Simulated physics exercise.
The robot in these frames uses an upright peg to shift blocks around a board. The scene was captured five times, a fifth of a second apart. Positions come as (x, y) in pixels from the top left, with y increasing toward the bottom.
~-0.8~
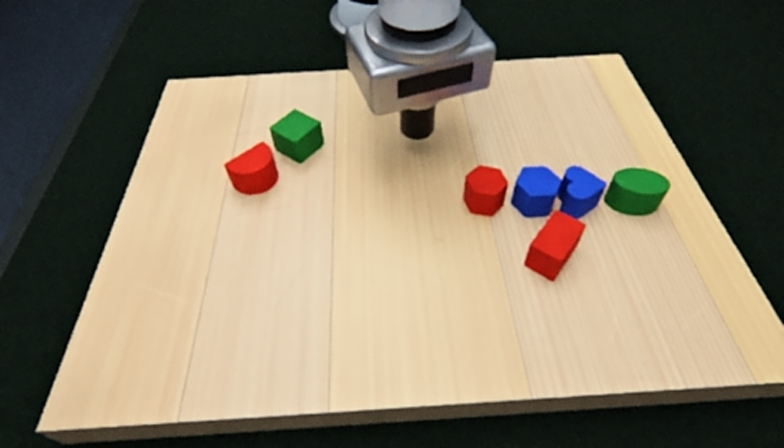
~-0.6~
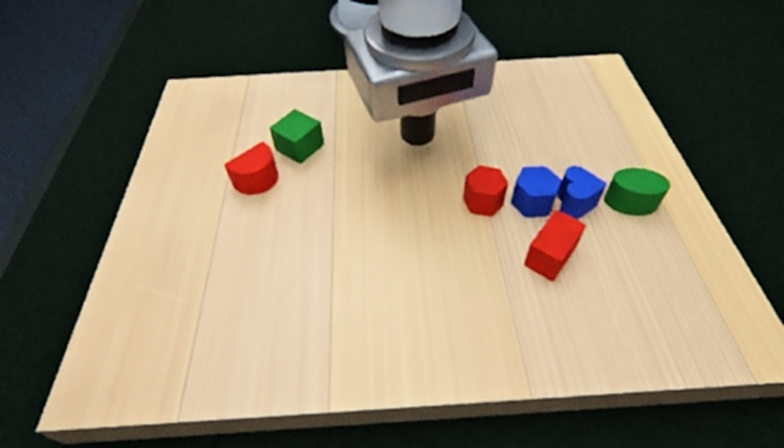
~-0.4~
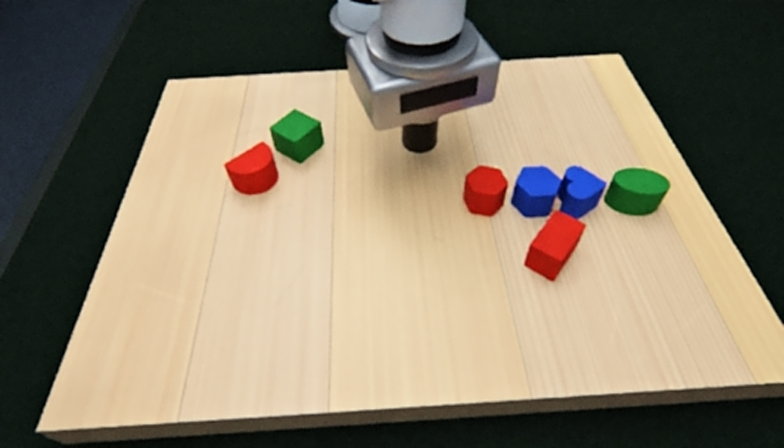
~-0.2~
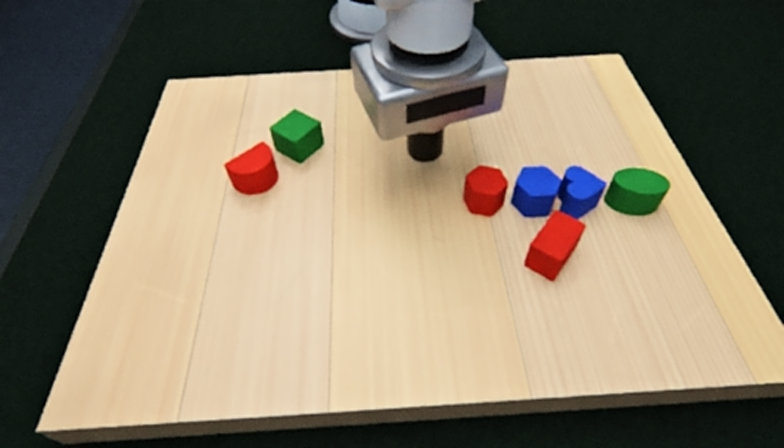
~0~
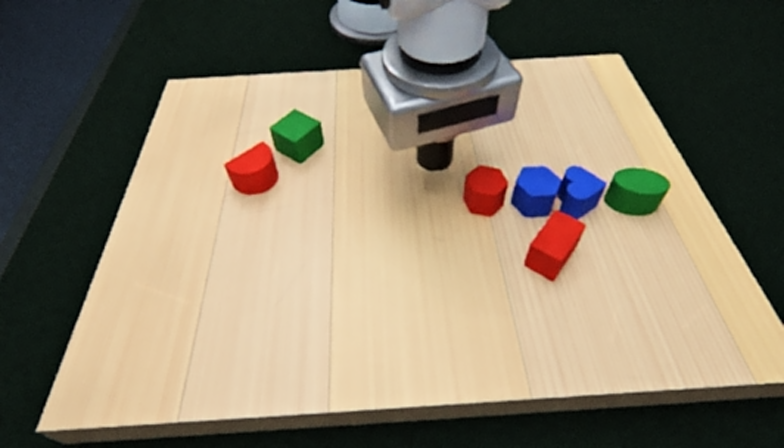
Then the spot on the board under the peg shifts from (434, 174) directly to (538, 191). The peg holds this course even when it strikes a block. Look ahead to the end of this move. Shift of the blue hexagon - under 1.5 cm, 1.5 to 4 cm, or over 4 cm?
It's set to move 1.5-4 cm.
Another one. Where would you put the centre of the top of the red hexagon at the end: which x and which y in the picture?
(504, 192)
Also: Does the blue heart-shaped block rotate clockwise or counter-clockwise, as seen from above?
The blue heart-shaped block rotates counterclockwise.
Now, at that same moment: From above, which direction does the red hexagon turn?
Seen from above, clockwise.
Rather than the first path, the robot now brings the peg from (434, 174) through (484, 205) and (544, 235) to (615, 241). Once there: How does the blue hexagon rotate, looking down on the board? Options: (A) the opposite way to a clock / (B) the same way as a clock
I'll go with A - the opposite way to a clock.
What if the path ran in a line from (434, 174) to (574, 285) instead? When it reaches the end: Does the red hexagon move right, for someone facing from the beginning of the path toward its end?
Going by the path, no.
The first path, step by step. One third of the way, peg (470, 165); red hexagon (492, 182), turned 15° clockwise.
Two thirds of the way, peg (506, 170); red hexagon (504, 191), turned 50° clockwise; blue hexagon (545, 184), turned 25° anticlockwise.
At the end, peg (542, 176); red hexagon (504, 192), turned 50° clockwise; blue hexagon (565, 196), turned 15° anticlockwise; red rectangular block unmoved; blue heart-shaped block (596, 185), turned 35° anticlockwise.
